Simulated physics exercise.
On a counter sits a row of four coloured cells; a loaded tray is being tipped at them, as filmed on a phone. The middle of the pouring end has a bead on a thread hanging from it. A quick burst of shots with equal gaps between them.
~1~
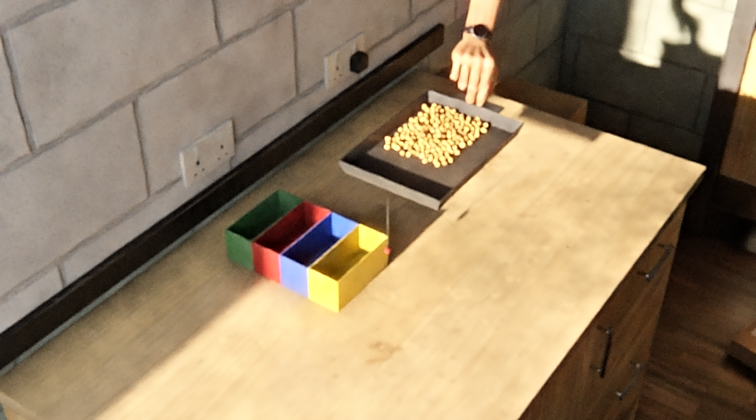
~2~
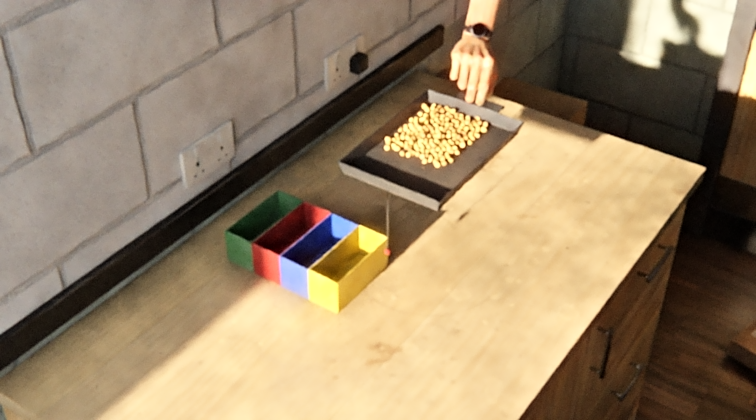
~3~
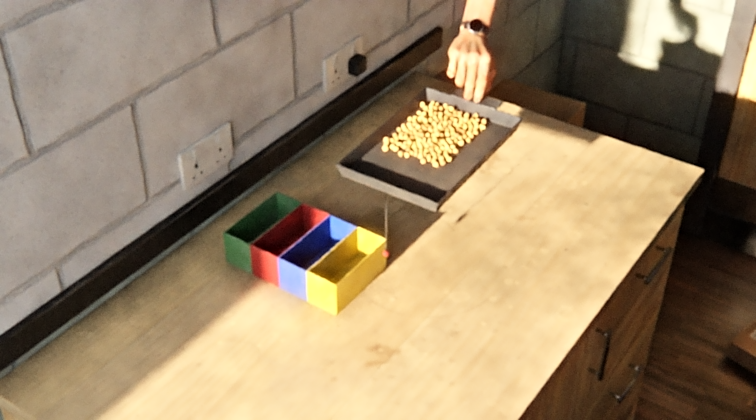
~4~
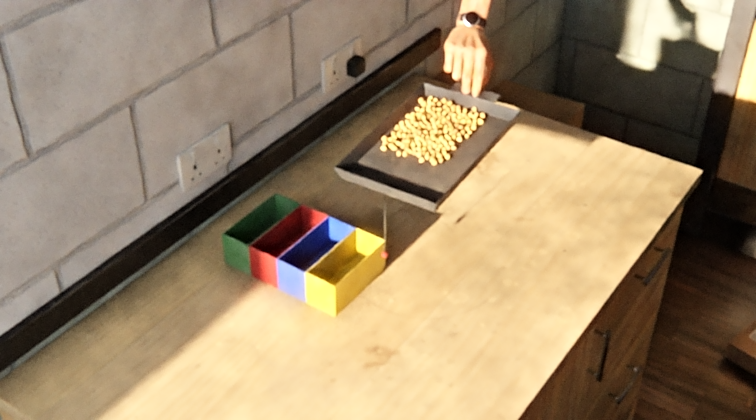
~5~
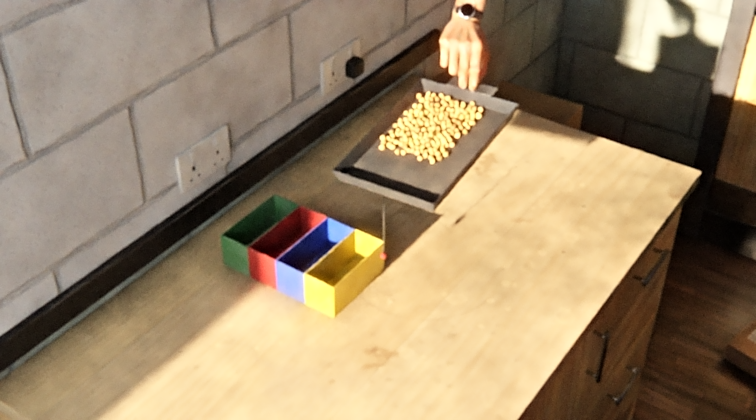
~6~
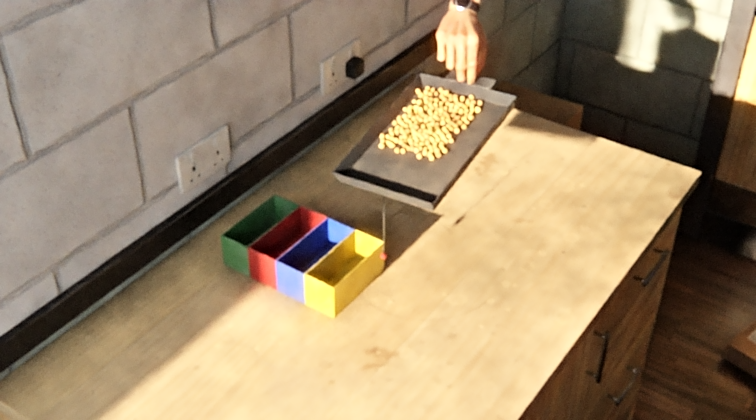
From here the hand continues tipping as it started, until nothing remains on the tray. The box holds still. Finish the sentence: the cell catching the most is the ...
... Yellow cell.
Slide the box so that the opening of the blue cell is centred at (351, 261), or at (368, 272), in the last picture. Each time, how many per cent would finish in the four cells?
First case around 100 %, second case around 100 %.
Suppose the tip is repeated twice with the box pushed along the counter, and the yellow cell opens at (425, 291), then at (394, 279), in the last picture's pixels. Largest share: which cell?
So the first one goes to green and the second to the cell in red.
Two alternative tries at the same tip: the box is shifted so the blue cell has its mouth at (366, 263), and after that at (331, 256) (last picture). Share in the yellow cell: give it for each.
Around 0 and then 20 per cent.
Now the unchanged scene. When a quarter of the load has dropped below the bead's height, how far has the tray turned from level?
It is at around 110 degrees by then.
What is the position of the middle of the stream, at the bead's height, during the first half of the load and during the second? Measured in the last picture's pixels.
Around (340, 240), followed by around (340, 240).
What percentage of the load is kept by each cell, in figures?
Green cell: 0 per cent; red cell: 0 per cent; blue cell: 40 per cent; yellow cell: 50 per cent.
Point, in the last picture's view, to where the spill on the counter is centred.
Close to (353, 317).
Soon after the last picture, tray tipped steeply; nearly all on the tray; a stray few in the yellow cell; a stray few falling or outside the box.
A little later, tray tipped right over; most on the tray; a small part in the blue cell; a stray few in the yellow cell; a stray few in the red cell; a stray few falling or outside the box.
Later still, tray tipped past a quarter turn; about half in the yellow cell; about a third in the blue cell; a stray few in the red cell; a small part falling or outside the box.
At rest, tray tipped past a quarter turn; about half in the yellow cell; about a third in the blue cell; a stray few in the red cell; none in the green cell; a small part outside the box.
